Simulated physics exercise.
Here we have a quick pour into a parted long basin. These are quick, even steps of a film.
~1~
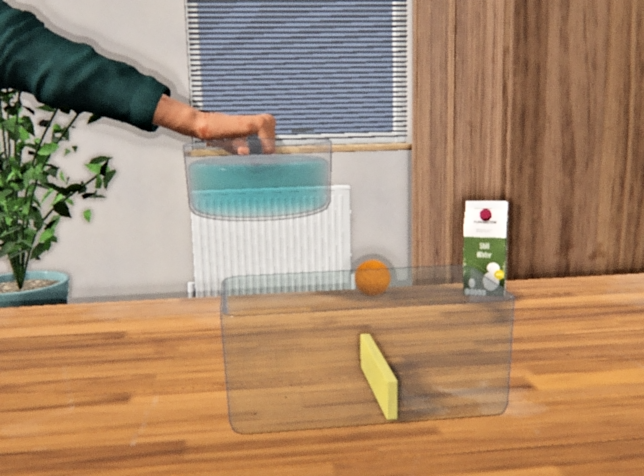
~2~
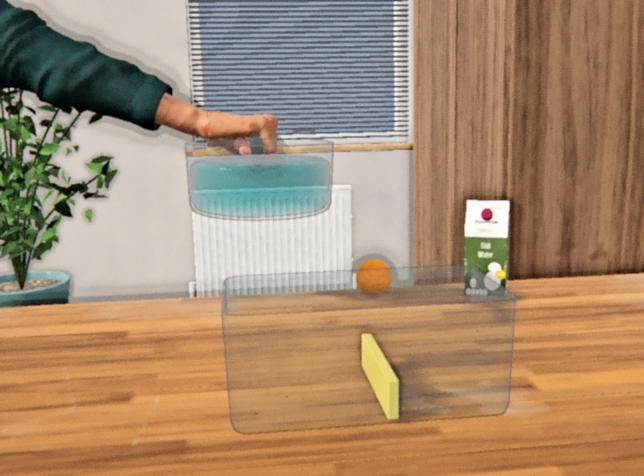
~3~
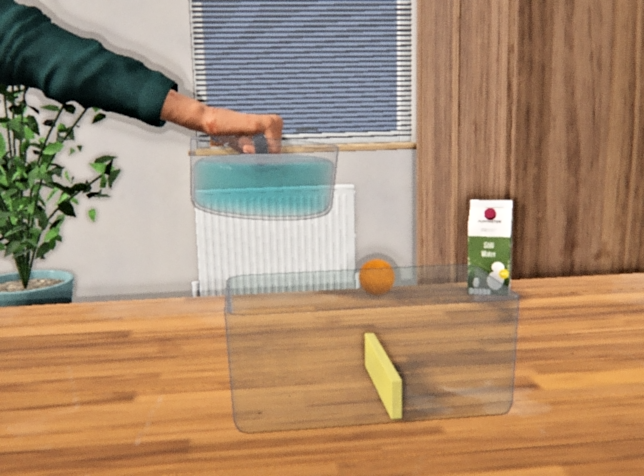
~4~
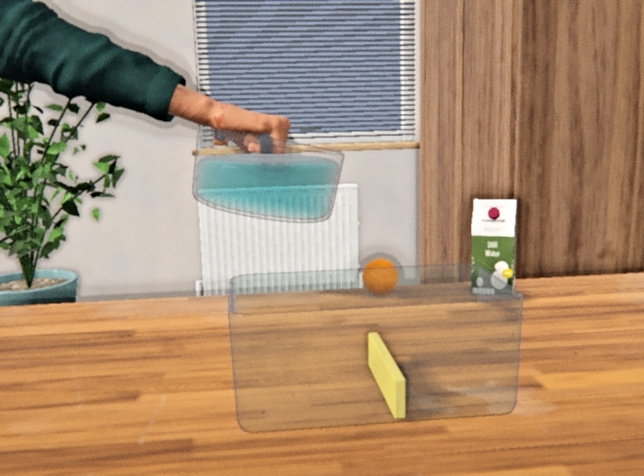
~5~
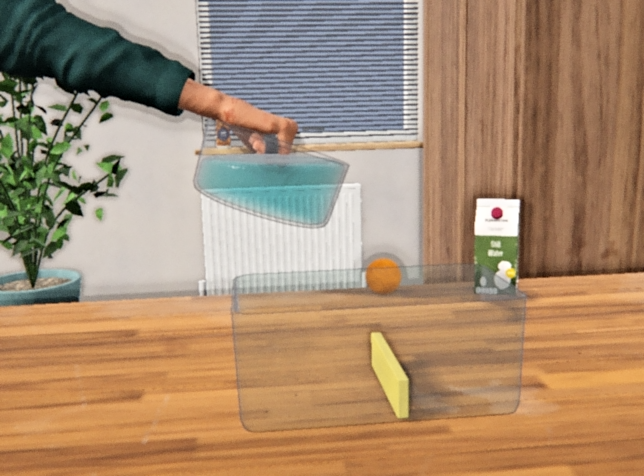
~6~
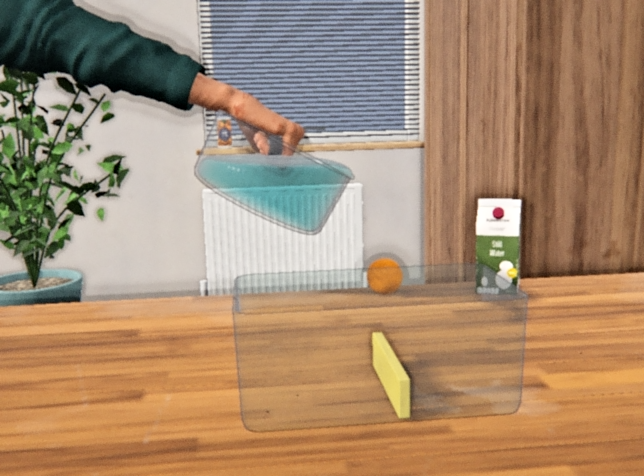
The clip opens on a hand in a dark green sleeve holding a clear container of blue-green liquid above a long, clear basin with a yellow divider on a wooden table. The hand barely moves at first, then tilts the container steadily, lowering its right side while the basin stays empty.
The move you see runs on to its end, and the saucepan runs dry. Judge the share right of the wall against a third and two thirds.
In the end from a third to two thirds is right of the wall.
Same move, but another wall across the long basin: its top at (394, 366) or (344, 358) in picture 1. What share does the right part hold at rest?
The first gives 35 %, the second 85 %.
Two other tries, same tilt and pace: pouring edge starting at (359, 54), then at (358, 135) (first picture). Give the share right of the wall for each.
In turn 80 and 75 in a hundred.
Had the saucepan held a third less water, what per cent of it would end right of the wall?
It comes to 35 per cent or so.
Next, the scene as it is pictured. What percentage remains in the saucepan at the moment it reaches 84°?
Close to 35 per cent.
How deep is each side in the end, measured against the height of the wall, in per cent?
Left: 40 %. Right: 60 %.
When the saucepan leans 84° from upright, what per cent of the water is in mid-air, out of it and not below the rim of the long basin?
Some 35 per cent.
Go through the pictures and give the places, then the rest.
Tilt 0°; pouring edge (330, 142); surface from (188, 163) to (327, 159); the long basin's rim runs from (223, 297) to (491, 282); the wall's top is at (377, 357), in the first picture.
Tilt 1°; pouring edge (332, 144); surface from (191, 163) to (329, 159), in the second picture.
Tilt 5°; pouring edge (337, 148); surface from (194, 162) to (333, 160), in the third picture.
Tilt 11°; pouring edge (342, 155); surface from (198, 160) to (338, 161), in the fourth picture.
Tilt 19°; pouring edge (347, 166); surface from (201, 159) to (345, 161), in the fifth picture.
Tilt 29°; pouring edge (348, 179); surface from (199, 160) to (343, 168); 2 per cent is over the edge, in the sixth picture.
A moment on, the saucepan is tipped on its side and 33 per cent is still to pour, 4 is left of the wall and 25 right of it.
Next, the saucepan is tipped on its side and 8 per cent is still to pour, 30 is left of the wall and 55 right of it.
Then the saucepan is tipped on its side and 1 per cent is still to pour, 43 is left of the wall and 53 right of it.
Later the saucepan is tipped on its side and 0 per cent is still to pour, 45 is left of the wall and 54 right of it.
Finally, 46 per cent lies left of the wall, 54 right of it and 1 outside.
